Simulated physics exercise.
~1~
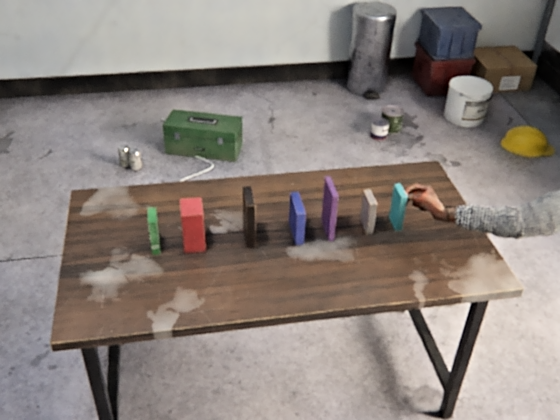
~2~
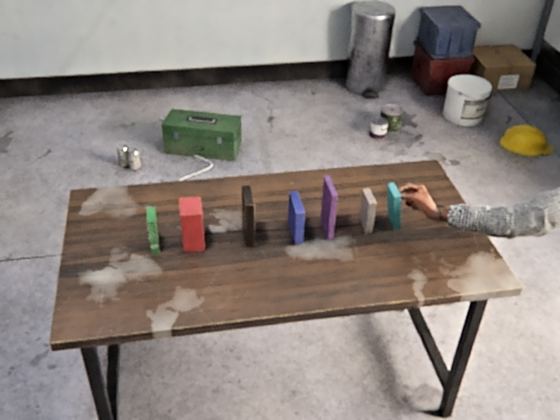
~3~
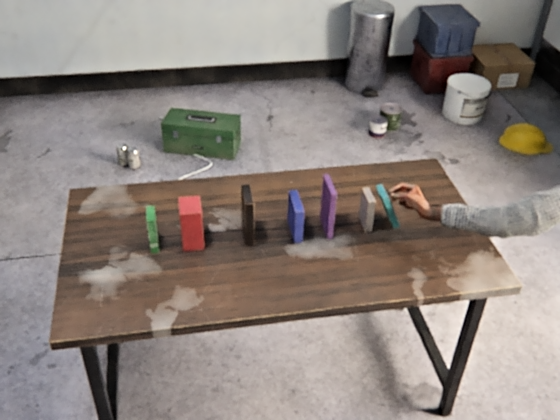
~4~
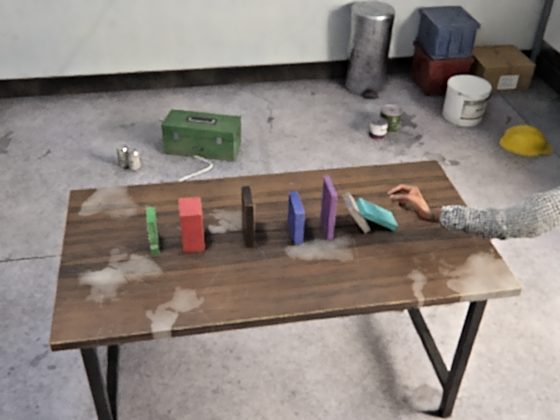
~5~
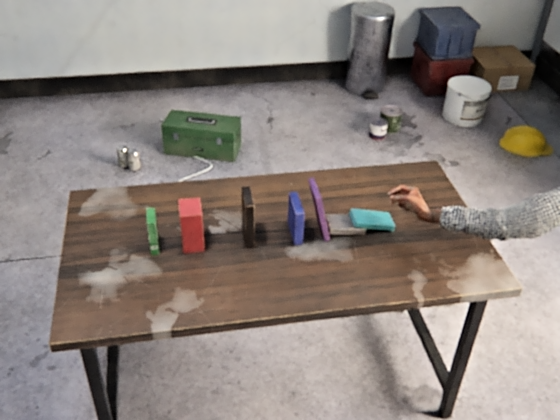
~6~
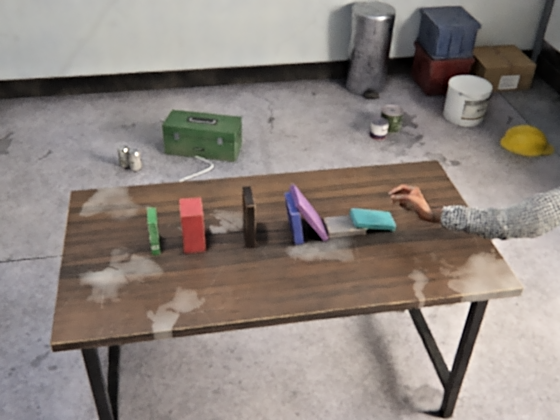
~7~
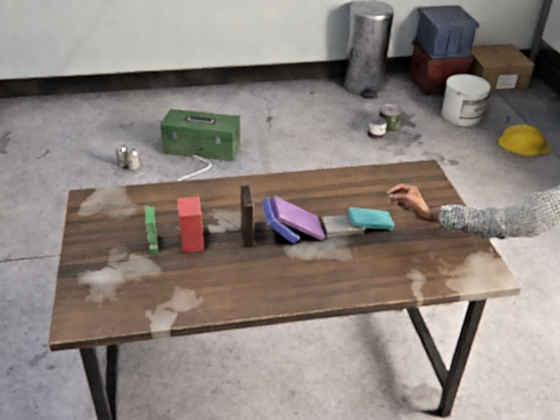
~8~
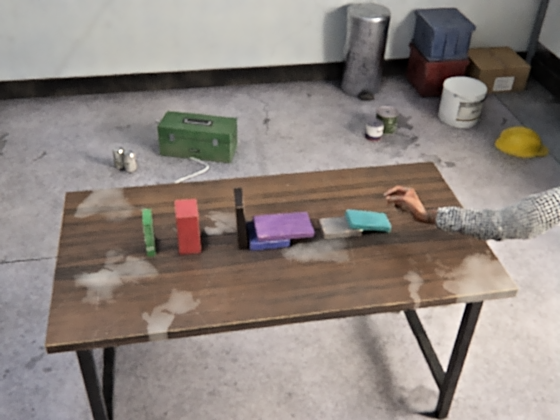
Turquoise board nudged by a hand, toppling grey, purple and blue blocks leftward in turn, while dark, red and green pieces stand.
